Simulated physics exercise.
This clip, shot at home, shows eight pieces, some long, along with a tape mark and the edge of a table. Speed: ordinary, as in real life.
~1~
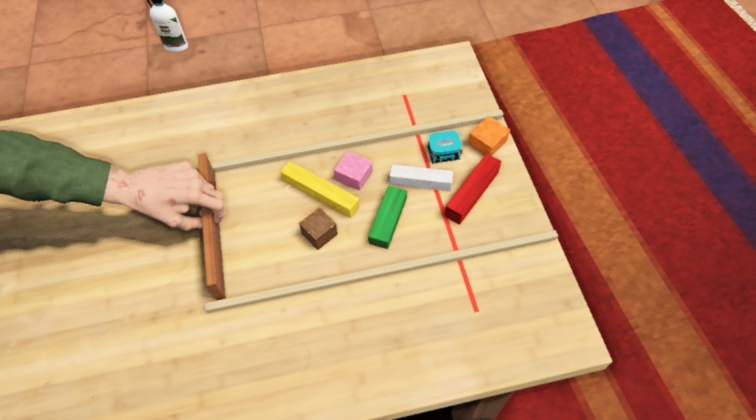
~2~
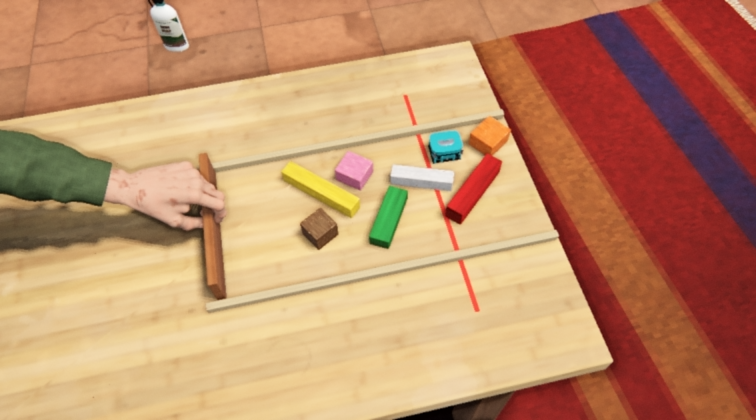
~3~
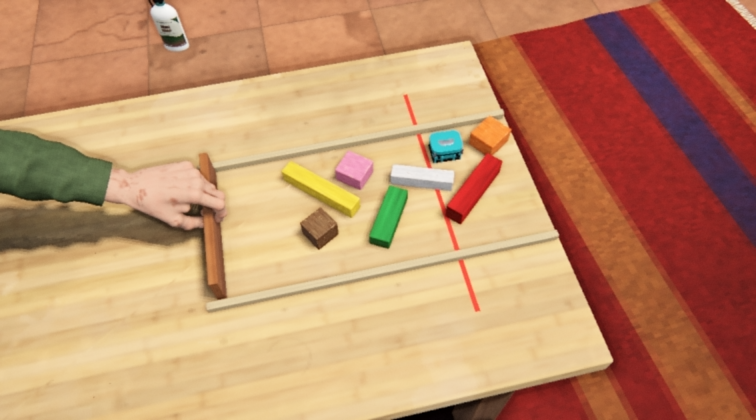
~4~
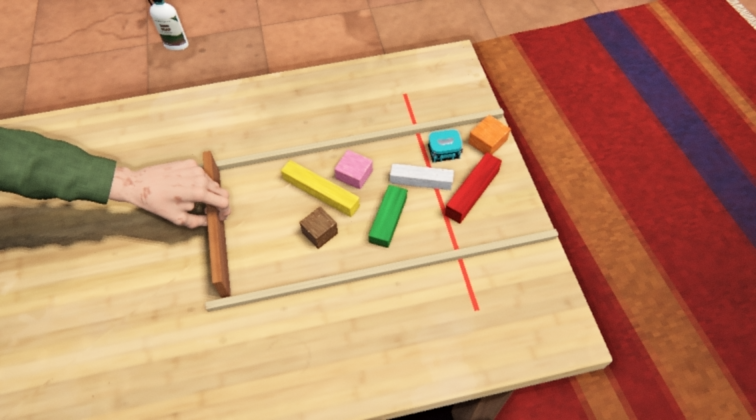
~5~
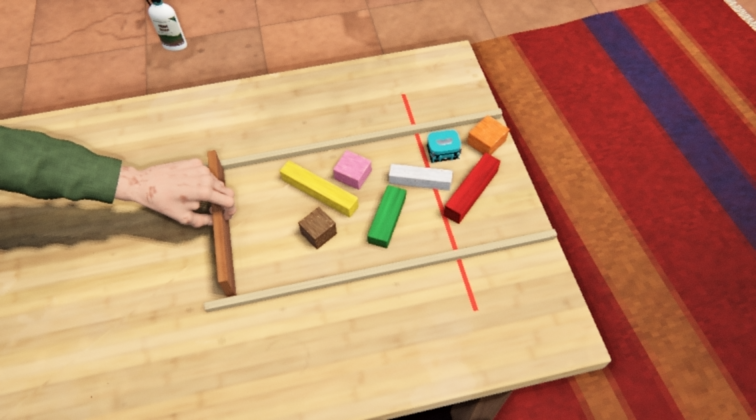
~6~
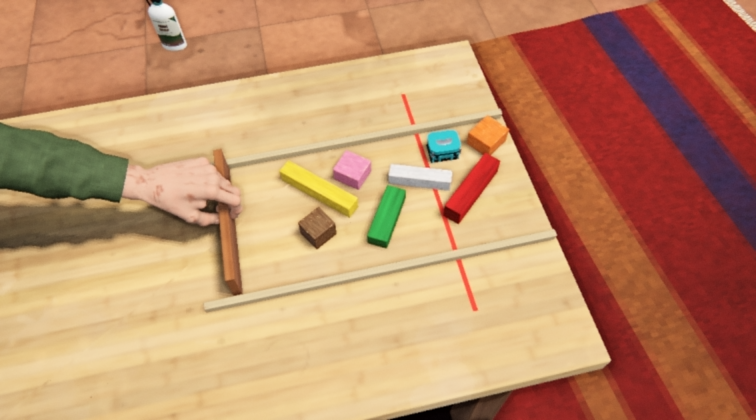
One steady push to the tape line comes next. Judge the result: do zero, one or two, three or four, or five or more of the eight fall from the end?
I expect not one of them will drop off.
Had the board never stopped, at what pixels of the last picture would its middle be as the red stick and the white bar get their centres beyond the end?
First one: Around (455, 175). Other one: Around (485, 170).
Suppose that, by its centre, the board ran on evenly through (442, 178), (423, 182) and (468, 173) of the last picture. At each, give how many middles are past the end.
In order, that gives 1, then 0, then 3.
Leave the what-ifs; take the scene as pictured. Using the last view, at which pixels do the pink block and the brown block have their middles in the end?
Pink block: About (449, 137); brown block: About (456, 206).
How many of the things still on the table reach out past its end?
The total would be 1.
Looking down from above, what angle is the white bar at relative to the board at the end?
Near 30 degrees.
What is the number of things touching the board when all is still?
2 in contact.
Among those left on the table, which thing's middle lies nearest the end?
It's the orange block.
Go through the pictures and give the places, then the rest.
In the first frame, orange block (489, 137); red stick (473, 189); turquoise case (444, 147); board (211, 224); tape (436, 190).
In the second frame, red stick (474, 188); brown block (320, 229).
In the third frame, turquoise case (445, 147); board (212, 224).
In the fourth frame, orange block (489, 136); green stick (389, 216).
In the fifth frame, red stick (472, 188); white bar (420, 177).
In the sixth frame, orange block (488, 137); red stick (472, 188); turquoise case (443, 147); board (228, 220); tape (435, 190).
Soon after, none off yet; orange block at rest near (488, 137); red stick at rest near (472, 188); turquoise case at rest near (443, 147).
After that, none off yet; orange block at rest near (488, 137); red stick at rest near (474, 189); turquoise case at rest near (443, 147).
In the end, the number that fall off is zero.
